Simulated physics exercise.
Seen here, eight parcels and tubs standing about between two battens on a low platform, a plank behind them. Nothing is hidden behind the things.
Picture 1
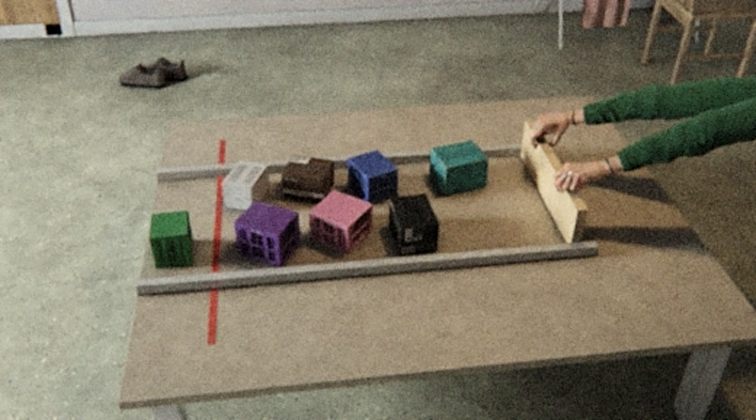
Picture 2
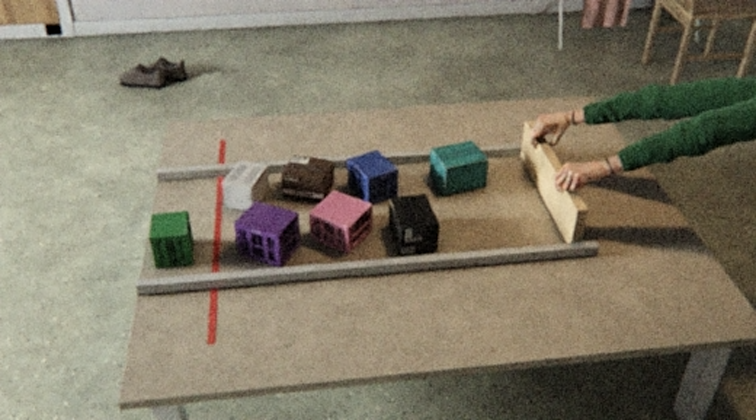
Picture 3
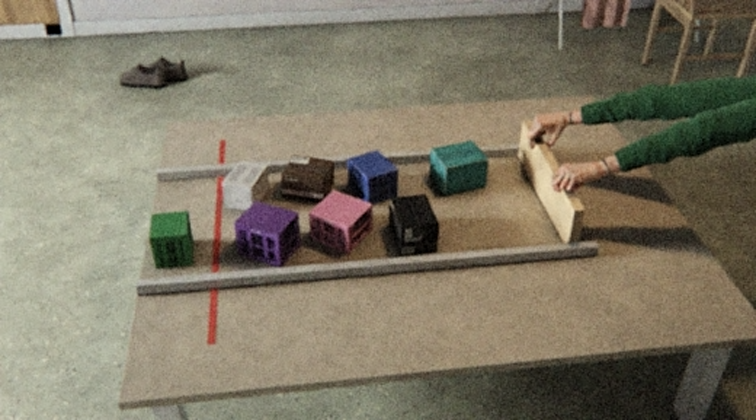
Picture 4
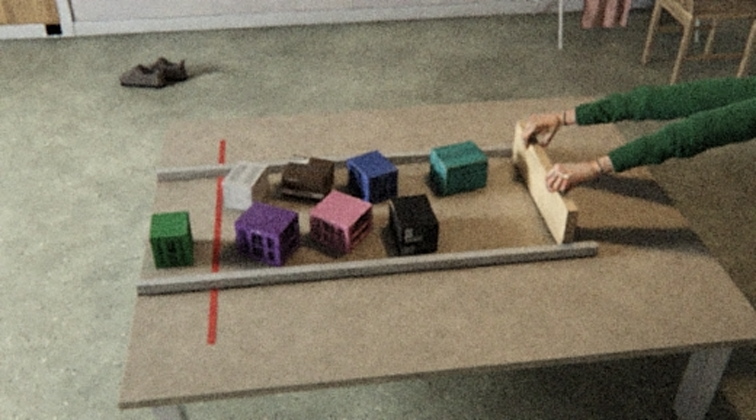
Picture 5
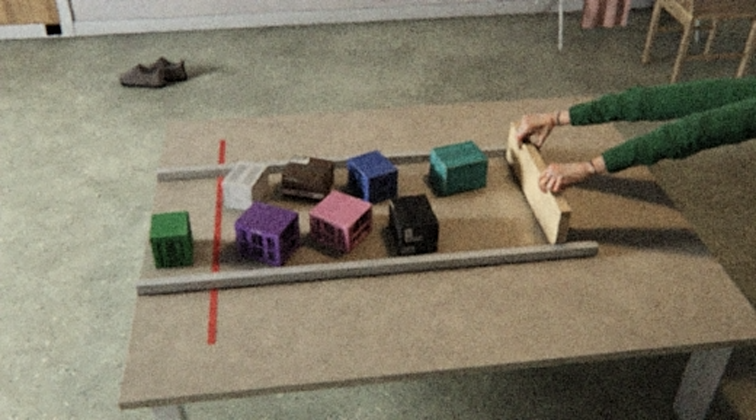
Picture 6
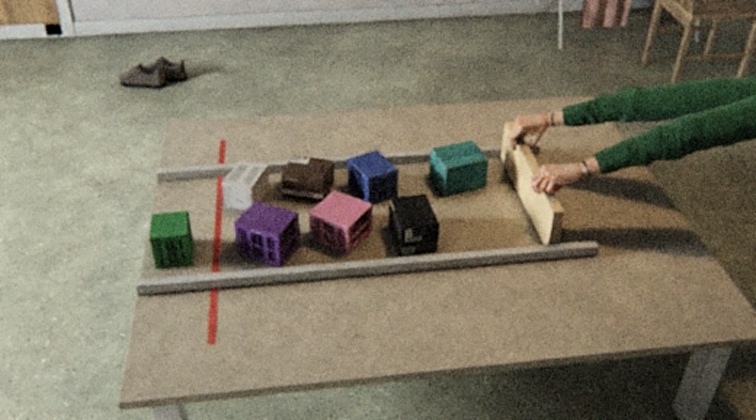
Plank held by two green-sleeved hands sliding slightly left between two battens, the eight coloured crates and parcels staying still.
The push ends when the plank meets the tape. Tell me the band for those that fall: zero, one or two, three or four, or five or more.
As it turns out, the number that fall off is three or four.
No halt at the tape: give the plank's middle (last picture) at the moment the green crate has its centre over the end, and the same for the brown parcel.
About (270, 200), and (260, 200) for the other.
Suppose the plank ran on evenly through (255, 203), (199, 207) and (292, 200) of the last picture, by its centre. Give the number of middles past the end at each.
In that order 3, 6 and 1.
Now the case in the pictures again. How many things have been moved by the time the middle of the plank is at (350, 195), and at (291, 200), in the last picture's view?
At the one place 7, at the other 8.
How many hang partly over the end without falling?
The number is 2.
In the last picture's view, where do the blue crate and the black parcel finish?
About (150, 193), and the other about (186, 233).
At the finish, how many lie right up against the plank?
That makes 2.
A little later, none off yet; green crate at rest near (172, 239); white tote at rest near (247, 186); purple crate at rest near (268, 234).
When it is over, the number that fall off is three or four; down, brown parcel, purple crate, white tote and green crate.
